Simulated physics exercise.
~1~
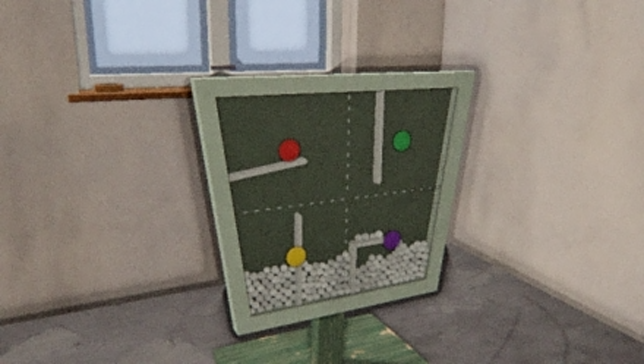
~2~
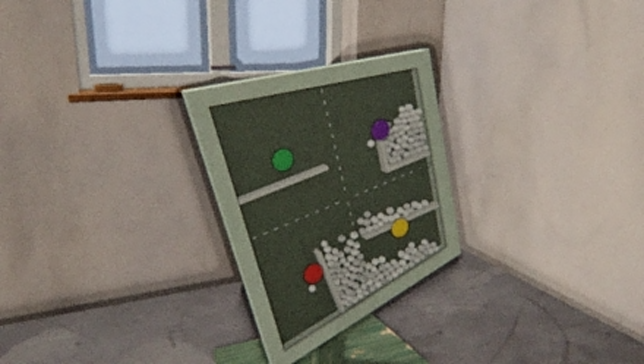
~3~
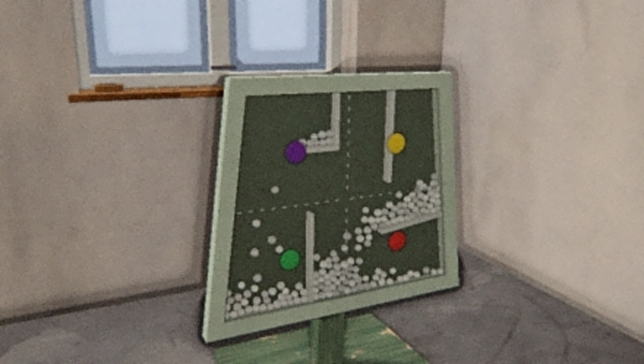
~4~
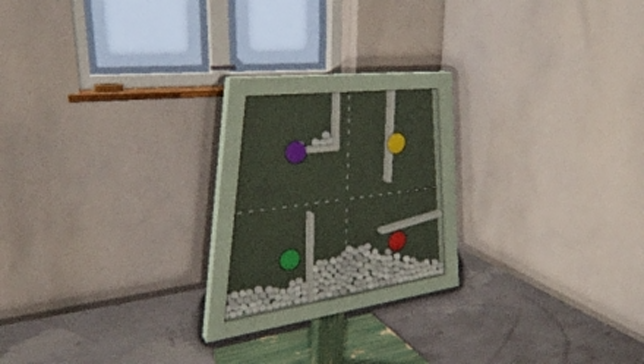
A flat, green-framed case of small white beads turned anticlockwise on its stand until it was upside down, the beads tumbling past its ledges, and they came to rest heaped along the bottom near the red and green dots, with a few left beside the purple.
